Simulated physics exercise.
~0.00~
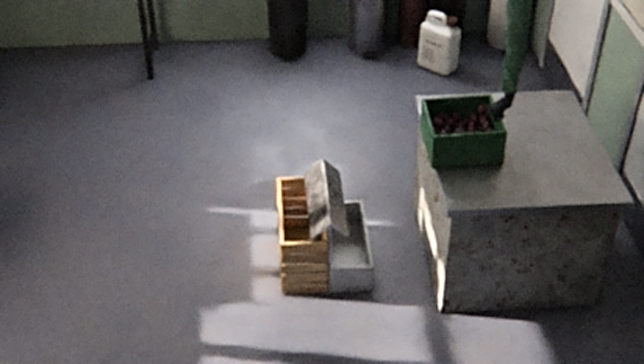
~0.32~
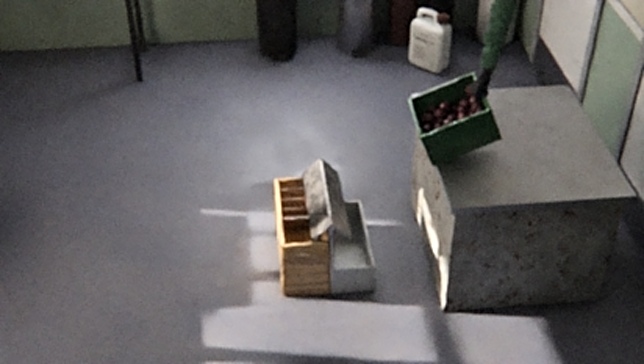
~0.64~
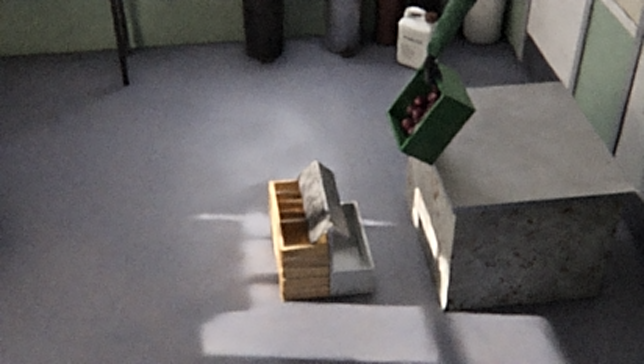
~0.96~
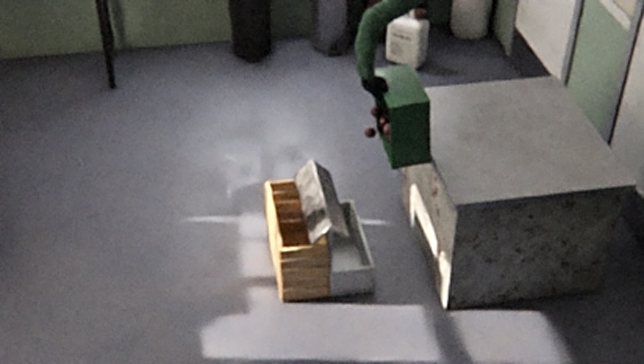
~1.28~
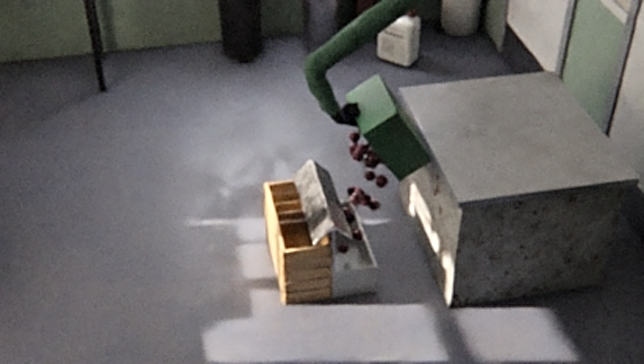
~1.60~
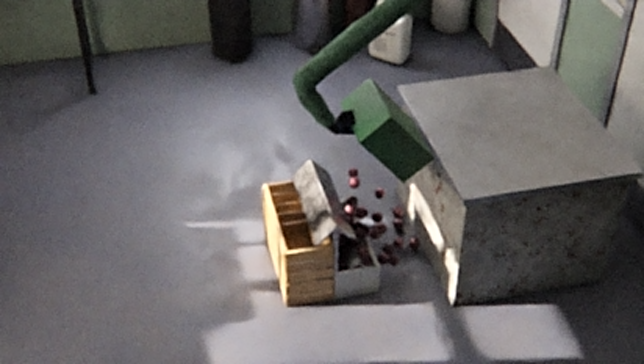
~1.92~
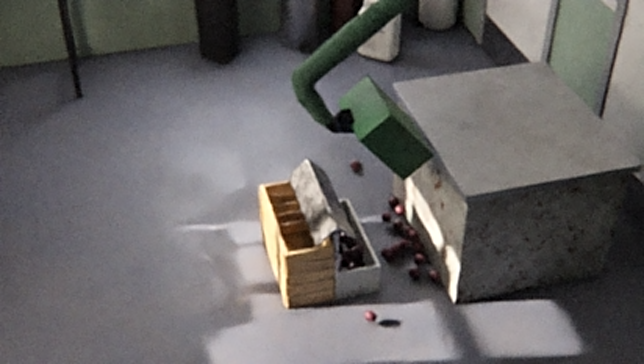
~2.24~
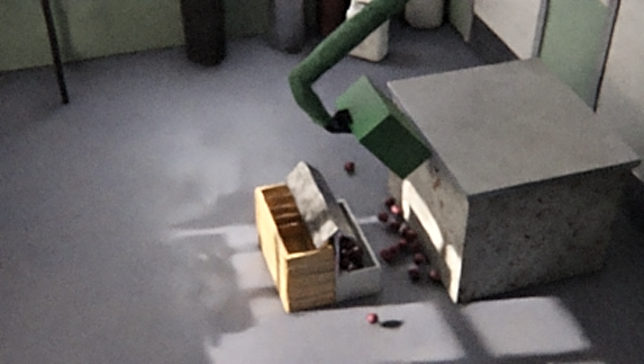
A green crate of dark red onions, gripped by a green mechanical arm, rests at the left end of a grey block-like bench in a dim room seen from above. On the floor to the left stand a wooden tote and a white box, with a grey ridge capping the divide between them. The arm lifts the crate and tips it leftward over the edge, until the onions tumble out in a loose stream. Many drop into the white box, while others land between it and the bench. The crate stays tipped as the onions settle, the tote still empty.
